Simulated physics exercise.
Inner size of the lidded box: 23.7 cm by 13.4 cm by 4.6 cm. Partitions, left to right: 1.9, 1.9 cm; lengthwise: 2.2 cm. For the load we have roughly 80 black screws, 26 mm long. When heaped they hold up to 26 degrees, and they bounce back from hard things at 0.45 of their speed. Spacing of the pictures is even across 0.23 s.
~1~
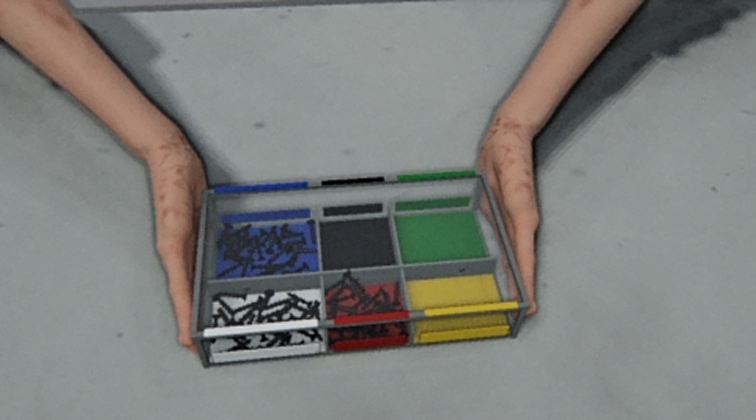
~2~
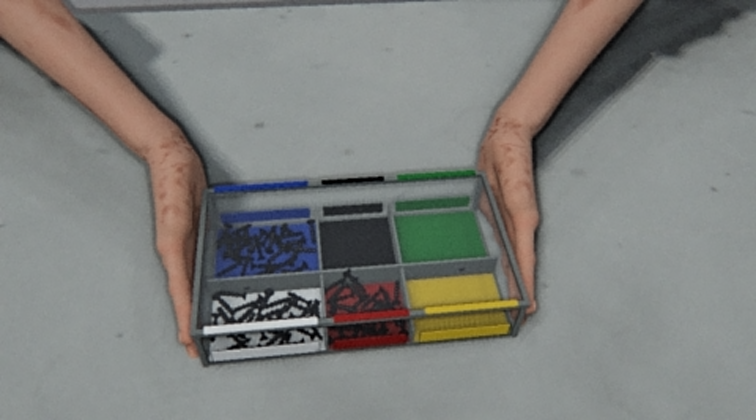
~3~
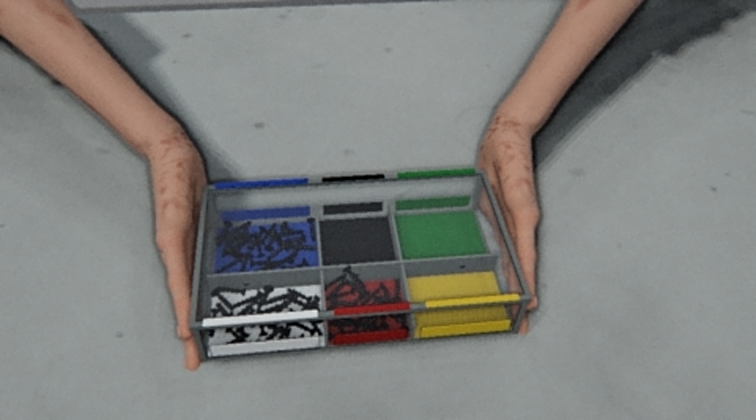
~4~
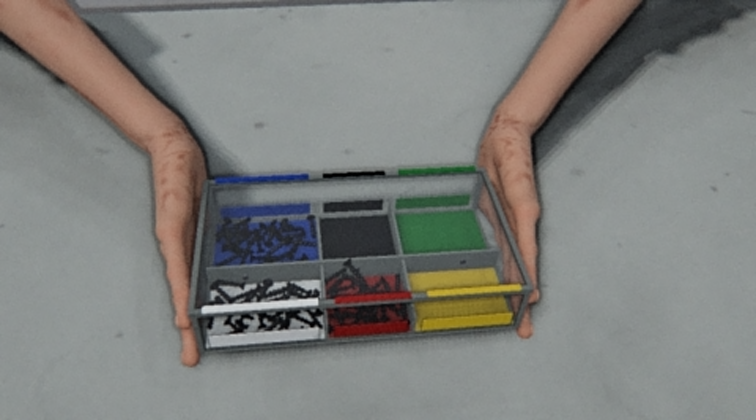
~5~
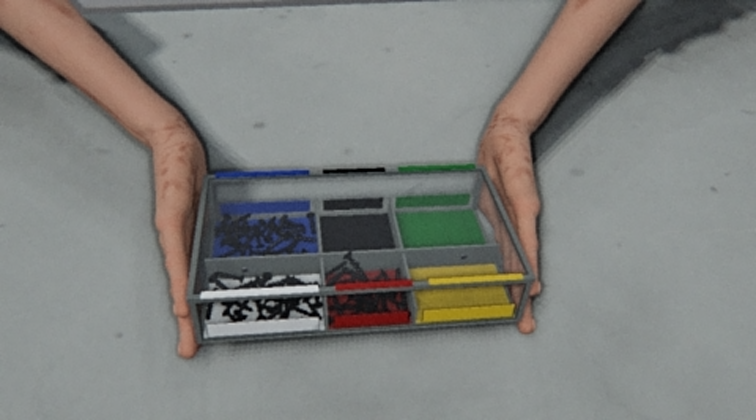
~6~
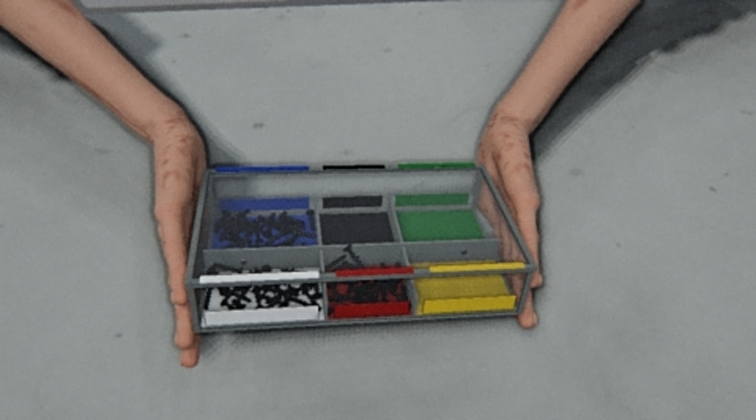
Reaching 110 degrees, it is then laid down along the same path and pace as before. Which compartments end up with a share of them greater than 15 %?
Red: Not greater. Blue: Greater. Green: Greater. Yellow: Not greater. White: Not greater. Black: Greater.
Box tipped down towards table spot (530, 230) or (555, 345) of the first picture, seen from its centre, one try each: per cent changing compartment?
About 95 and 95 per cent.
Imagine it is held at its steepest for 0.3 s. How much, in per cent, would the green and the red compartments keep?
In that case green keeps 20% and red keeps 0%.
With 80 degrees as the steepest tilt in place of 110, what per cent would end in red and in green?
Red 20 %, green 5 %.
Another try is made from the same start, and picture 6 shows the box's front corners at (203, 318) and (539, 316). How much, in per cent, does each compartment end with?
In per cent, the final split is red 40, blue 0, green 0, yellow 45, white 15, black 0.
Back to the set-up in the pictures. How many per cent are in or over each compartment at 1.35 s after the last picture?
It splits as red 10, blue 55, green 10, yellow 0, white 10 and black 20 percent.
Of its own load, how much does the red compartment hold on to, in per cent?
Something like 0 in a hundred.
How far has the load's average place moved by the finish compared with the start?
It shifts some 7.5 cm.
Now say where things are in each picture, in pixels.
The first frame shows box tilt 0 degrees, front corners at (197, 334) and (524, 304); red 30 %, blue 35 %, white 35 %.
The second frame shows box tilt 1 degrees, front corners at (197, 331) and (524, 302).
The third frame shows box tilt 3 degrees, front corners at (196, 324) and (525, 297).
The fourth frame shows box tilt 6 degrees, front corners at (195, 311) and (527, 287), lowest corner right back.
The fifth frame shows box tilt 9 degrees, front corners at (193, 297) and (529, 277), lowest corner right back.
The sixth frame shows box tilt 13 degrees, front corners at (192, 282) and (530, 266), lowest corner right back; red 30 %, blue 35 %, white 35 %.
Then, 1.35 s after the last picture, tilt 110 degrees; red 10 %, blue 55 %, green 10 %, white 10 %, black 20 %.
Then, 2.25 s after the last picture, tilt 51 degrees; blue 50 %, green 25 %, black 25 %.
Then, 3.15 s after the last picture, tilt 0 degrees; blue 50 %, green 25 %, black 25 %.
In the end, red 0 %, blue 50 %, green 25 %, yellow 0 %, white 0 %, black 25 %.
